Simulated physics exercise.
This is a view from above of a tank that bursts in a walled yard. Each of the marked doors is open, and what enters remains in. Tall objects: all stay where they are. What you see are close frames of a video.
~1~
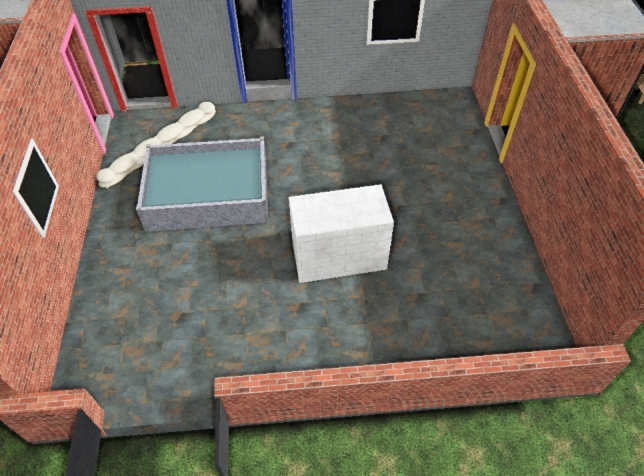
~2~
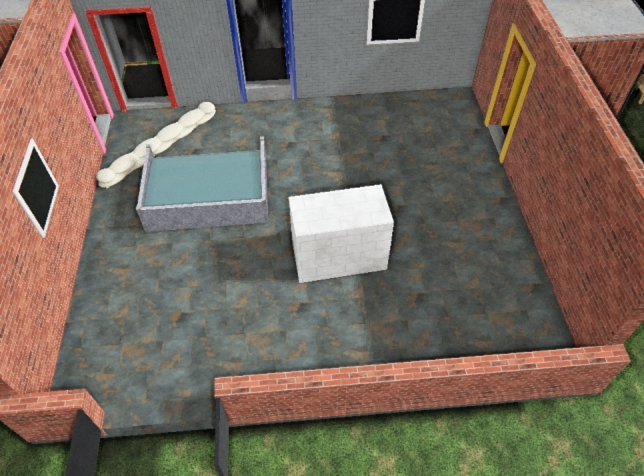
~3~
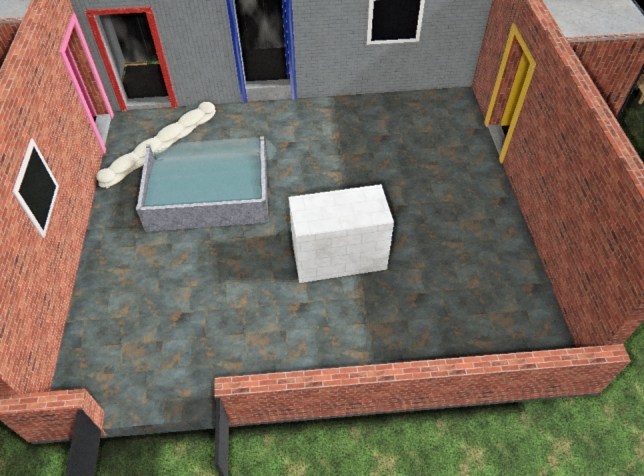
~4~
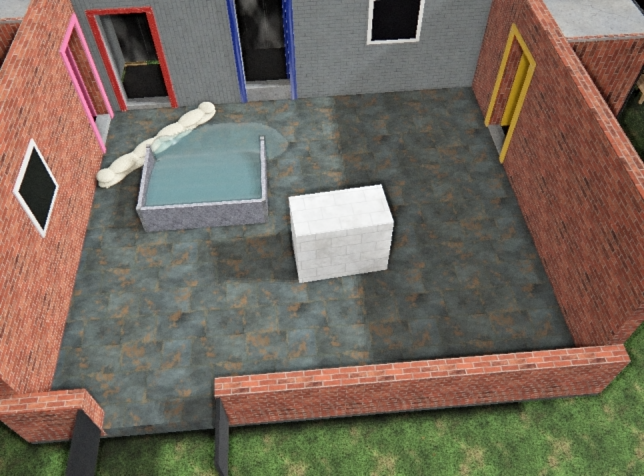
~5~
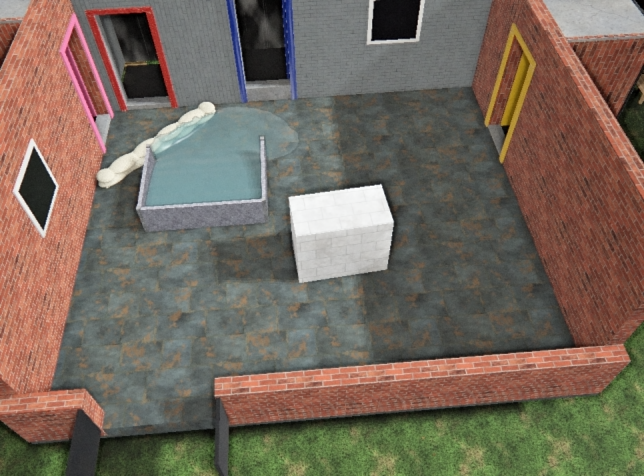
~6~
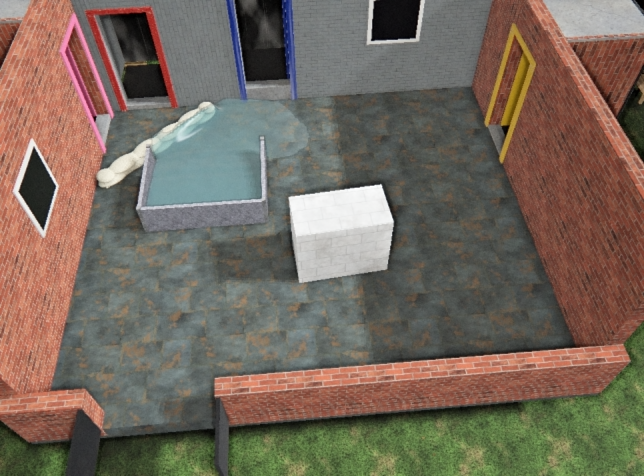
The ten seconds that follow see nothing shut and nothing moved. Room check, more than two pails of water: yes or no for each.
Red door, no; yellow door, yes; blue door, no; pink door, no.
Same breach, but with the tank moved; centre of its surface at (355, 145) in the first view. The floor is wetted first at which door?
The blue door.
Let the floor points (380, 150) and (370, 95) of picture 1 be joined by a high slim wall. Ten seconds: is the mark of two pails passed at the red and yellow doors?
After that, red misses the mark and yellow misses the mark.
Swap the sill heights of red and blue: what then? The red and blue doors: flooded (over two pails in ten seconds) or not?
As I read it, the red door misses the mark, while the blue door tops the limit.
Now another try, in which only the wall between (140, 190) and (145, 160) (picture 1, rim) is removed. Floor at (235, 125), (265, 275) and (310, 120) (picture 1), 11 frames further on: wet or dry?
Untouched, untouched, untouched.
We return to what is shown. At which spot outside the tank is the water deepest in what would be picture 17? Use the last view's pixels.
That spot is close to (238, 109).
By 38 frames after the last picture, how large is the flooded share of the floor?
My estimate is close to 55 per cent.
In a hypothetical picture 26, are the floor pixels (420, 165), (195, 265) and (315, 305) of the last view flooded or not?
Result, as listed: Wetted / not wetted / not wetted.
A moment on, water covers 15 % of the floor; the red door not reached, the yellow door not reached, the blue door wet at the sill, nothing in, the pink door not reached.
Next, water covers 20 % of the floor; the red door wet at the sill, nothing in, the yellow door not reached, the blue door wet at the sill, nothing in, the pink door wet at the sill, nothing in.
Then, water covers 40 % of the floor; the red door wet at the sill, nothing in, the yellow door under two buckets in, the blue door wet at the sill, nothing in, the pink door under two buckets in.
Later, water covers 55 % of the floor; the red door wet at the sill, nothing in, the yellow door over two buckets in, the blue door wet at the sill, nothing in, the pink door under two buckets in.
In the end, water covers 75 % of the floor; the red door wet at the sill, nothing in, the yellow door over two buckets in, the blue door wet at the sill, nothing in, the pink door under two buckets in.
